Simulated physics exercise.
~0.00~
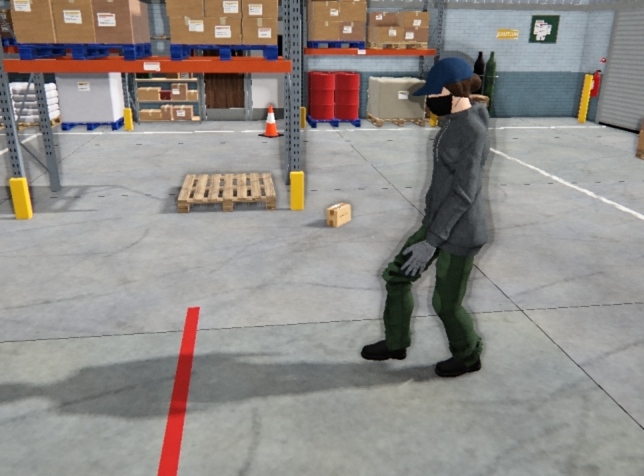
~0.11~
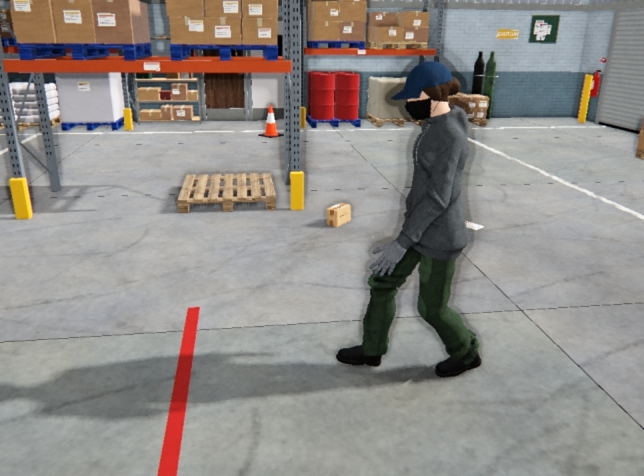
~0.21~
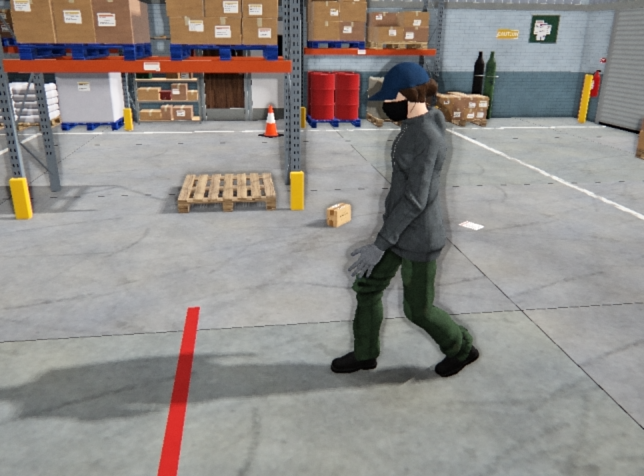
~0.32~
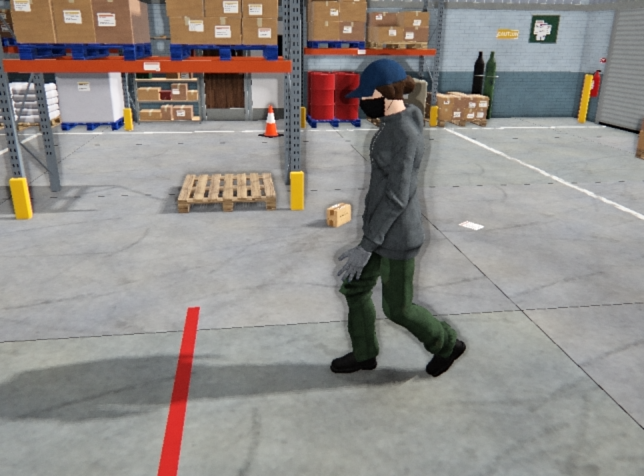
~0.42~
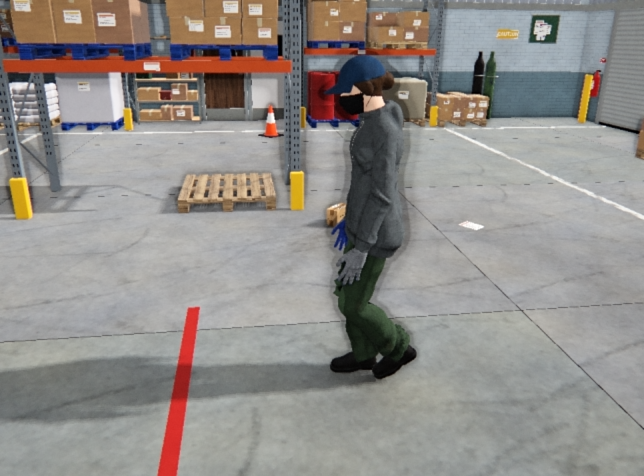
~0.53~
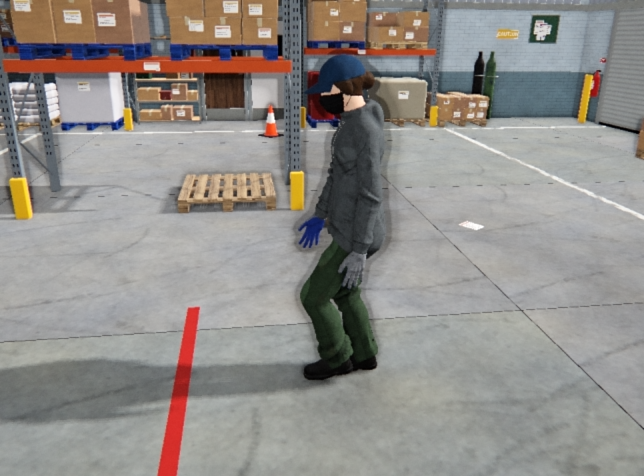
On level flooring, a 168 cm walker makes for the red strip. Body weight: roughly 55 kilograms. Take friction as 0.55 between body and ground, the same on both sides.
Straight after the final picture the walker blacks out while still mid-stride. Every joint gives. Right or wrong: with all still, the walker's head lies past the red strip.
Wrong.
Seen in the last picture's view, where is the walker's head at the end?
Near (232, 445).
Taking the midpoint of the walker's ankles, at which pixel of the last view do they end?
Around (306, 378).
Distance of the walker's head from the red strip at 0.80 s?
It is roughly 65 cm short of the mark.
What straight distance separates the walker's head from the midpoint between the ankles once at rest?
Distance head to ankle midpoint: Approx. 60 cm.
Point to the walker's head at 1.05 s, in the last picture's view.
Roughly (244, 278).
After 0.80 s the walker's head is 63 cm short of the red strip, near (301, 163) in the last picture's view; the walker's hips 68 cm short of the red strip.
After 1.05 s the walker's head is 35 cm short of the red strip, near (244, 278) in the last picture's view.
After 1.35 s the walker's head is 28 cm short of the red strip, near (233, 381) in the last picture's view.
Final state at 2.7 s, walker's hips stop short of the red strip; walker's head stops short of the red strip; walker's chest stops short of the red strip.
